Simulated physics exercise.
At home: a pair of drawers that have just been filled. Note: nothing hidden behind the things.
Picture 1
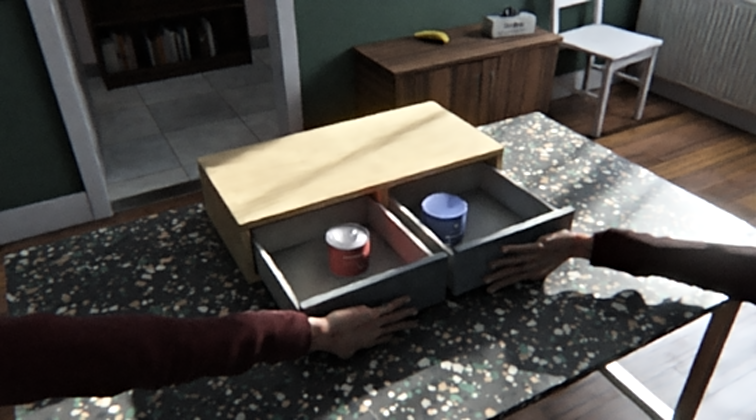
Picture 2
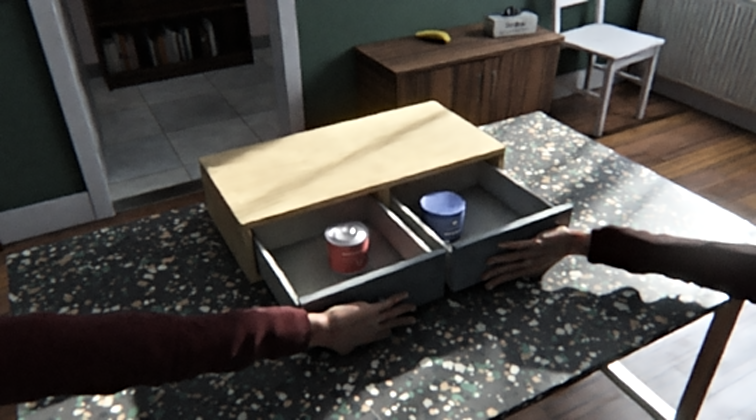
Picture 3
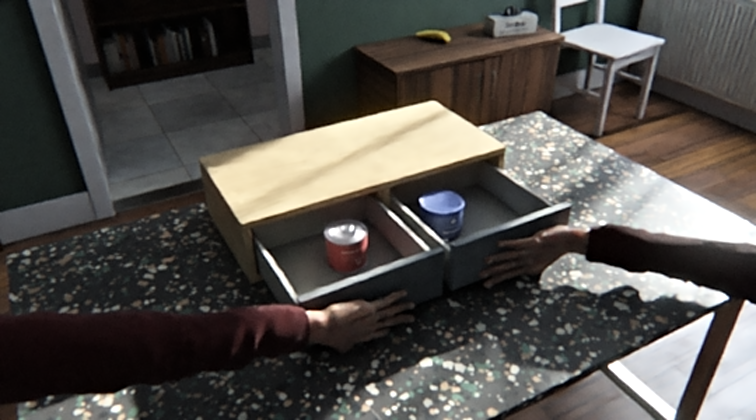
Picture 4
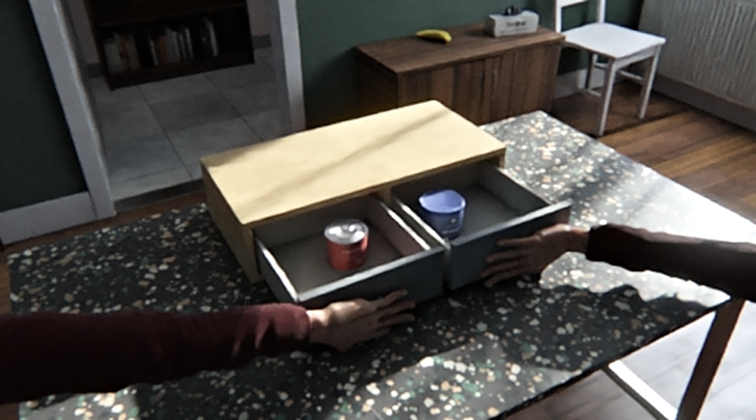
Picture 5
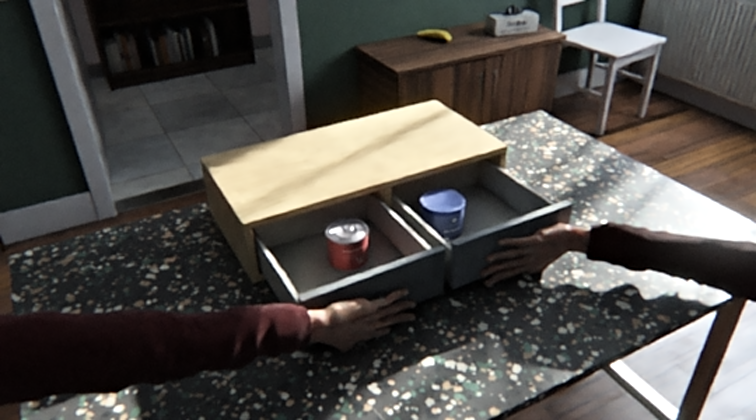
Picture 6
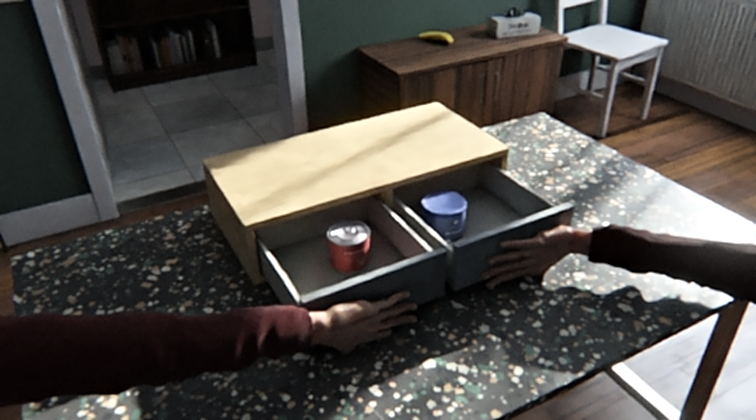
Two open grey drawers jut from a pale wooden chest on a dark speckled tabletop, seen from above in a sunlit room with green walls. The left drawer holds a red pot and the right a blue tub, with a banana on a brown cabinet, a white chair and a bookshelf behind. Two dark-sleeved arms keep their hands on the drawer fronts, almost motionless, while the view shifts very slightly.
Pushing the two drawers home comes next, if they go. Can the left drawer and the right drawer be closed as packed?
Recorded result: Left drawer is fully closed, right drawer is fully closed.
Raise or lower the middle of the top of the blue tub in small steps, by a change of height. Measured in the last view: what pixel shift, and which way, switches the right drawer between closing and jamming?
8 pixels upward.
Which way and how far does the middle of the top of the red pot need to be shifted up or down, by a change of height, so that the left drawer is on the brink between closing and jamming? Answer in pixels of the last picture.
Up by around 12 pixels.
Then, 0.40 s past the last view, left drawer starting in; right drawer starting in.
Then, 0.70 s past the last view, left drawer about half in; right drawer about half in.
Then, 0.92 s past the last view, left drawer nearly in; right drawer nearly in.
Finally, the left drawer shuts flush; the right drawer shuts flush.
